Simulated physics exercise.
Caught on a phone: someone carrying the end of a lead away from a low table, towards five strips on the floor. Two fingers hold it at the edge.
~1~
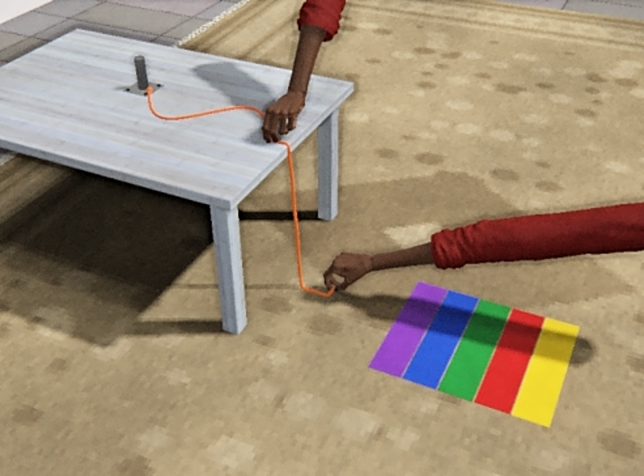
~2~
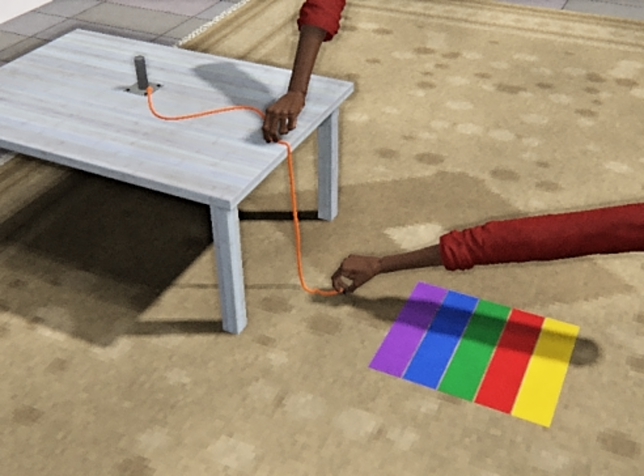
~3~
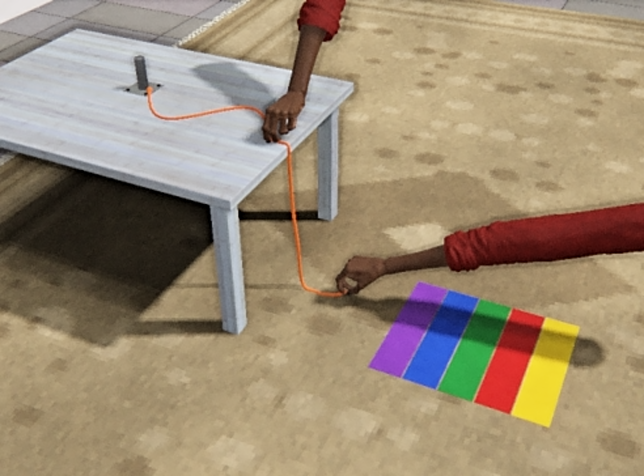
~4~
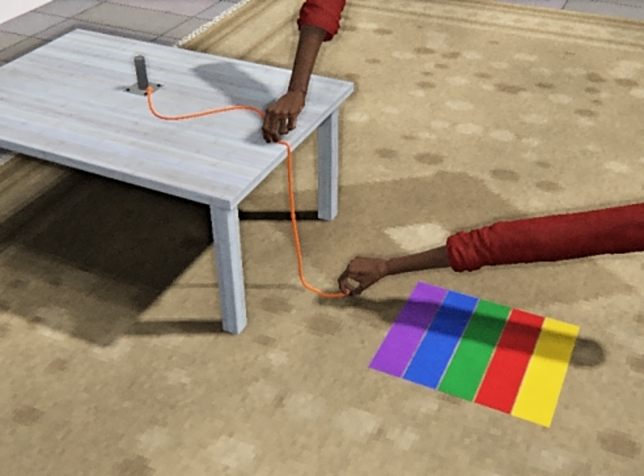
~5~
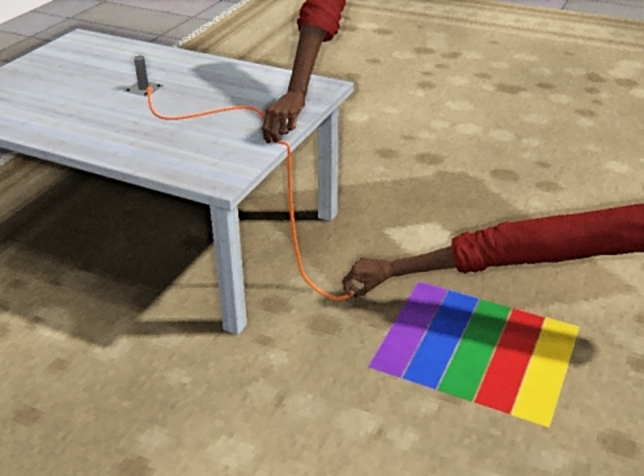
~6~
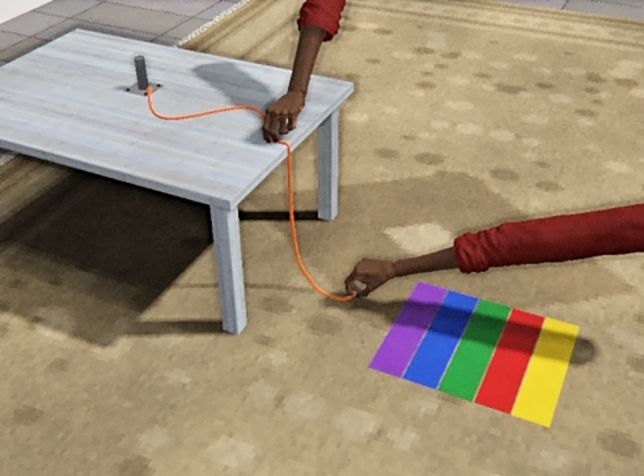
In this clip, one hand pins an orange cord at the edge of a pale low table while another hand, near the floor, draws the cord's end slightly right, beside five coloured strips, and the hanging section curves a little.
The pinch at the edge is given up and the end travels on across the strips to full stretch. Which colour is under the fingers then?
It gets as far as the red strip.
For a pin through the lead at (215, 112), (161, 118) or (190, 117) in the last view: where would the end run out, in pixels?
The places are (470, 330), (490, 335) and (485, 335).
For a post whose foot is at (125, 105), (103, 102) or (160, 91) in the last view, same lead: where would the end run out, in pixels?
About (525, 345), (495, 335) and (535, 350).
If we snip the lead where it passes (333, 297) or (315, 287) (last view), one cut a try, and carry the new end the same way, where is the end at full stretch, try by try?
Near (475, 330) and (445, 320).
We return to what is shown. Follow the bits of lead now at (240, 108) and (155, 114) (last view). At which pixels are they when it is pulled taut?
The first at (262, 128), the second at (191, 104).
A little later, end near (442, 320); over blue.
Next, end near (488, 334); over green.
When it is tight, end near (515, 342); over red. The red one.
